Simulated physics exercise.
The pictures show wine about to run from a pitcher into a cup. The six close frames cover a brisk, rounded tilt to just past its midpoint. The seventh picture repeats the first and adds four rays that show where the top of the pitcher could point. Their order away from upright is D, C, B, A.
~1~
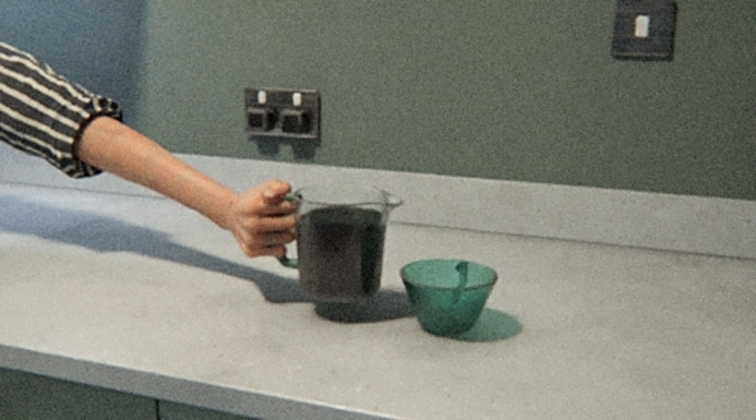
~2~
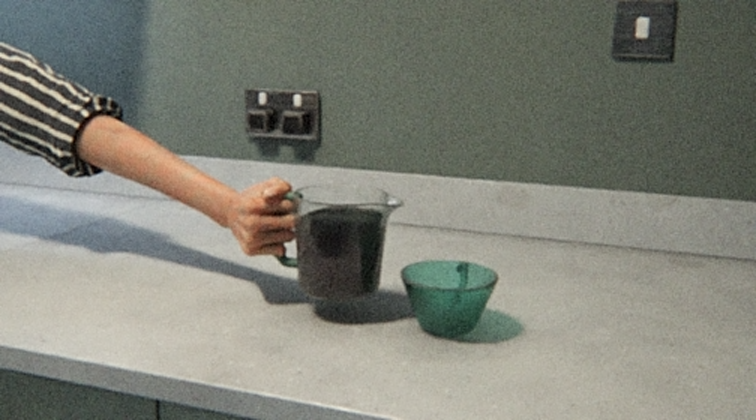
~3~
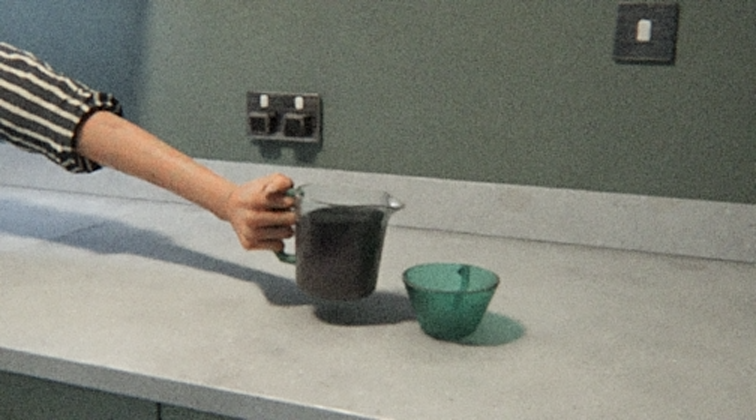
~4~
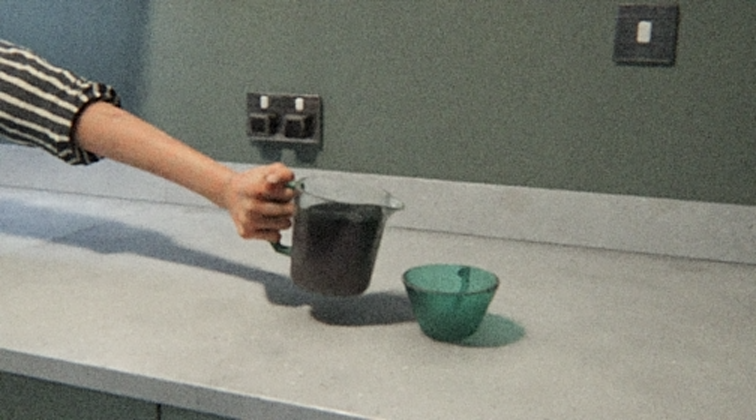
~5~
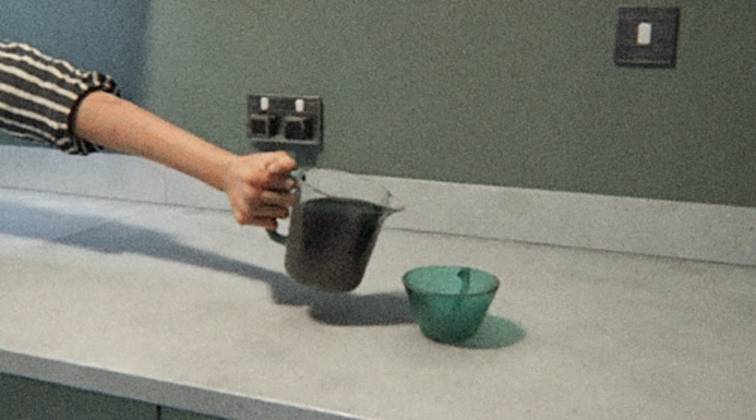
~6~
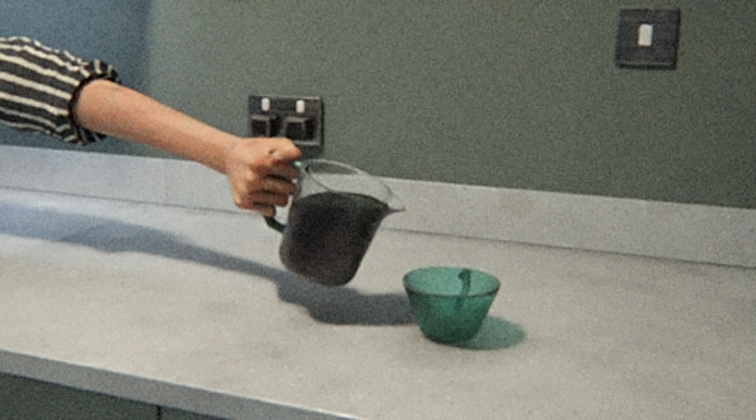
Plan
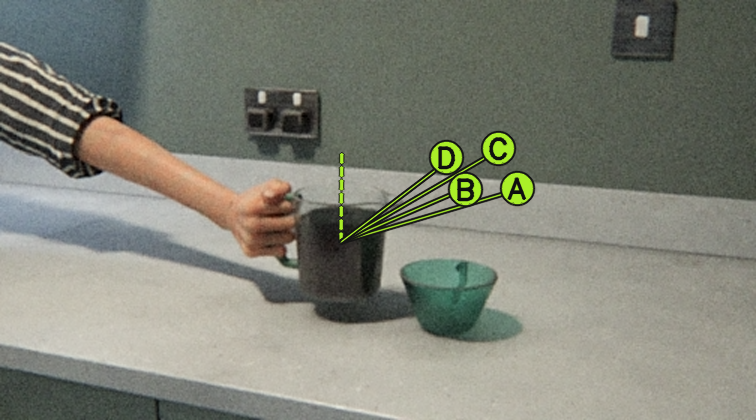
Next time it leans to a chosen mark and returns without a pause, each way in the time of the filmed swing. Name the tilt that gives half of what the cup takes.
The answer is line D.
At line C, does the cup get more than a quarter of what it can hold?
Yes, clearly.
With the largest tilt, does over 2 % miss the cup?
Yes, it does.
In lime, A at (501, 194); B at (449, 195); C at (484, 158); D at (434, 170).
Choosing A, the cup ends with about 68 % of what it can hold; 30 % of the wine is spilt.
Choosing B, the cup ends with about 62 % of what it can hold; 21 % of the wine is spilt.
Choosing C, the cup ends with about 64 % of what it can hold; 8 % of the wine is spilt.
Choosing D, the cup ends with about 51 % of what it can hold; 4 % of the wine is spilt.
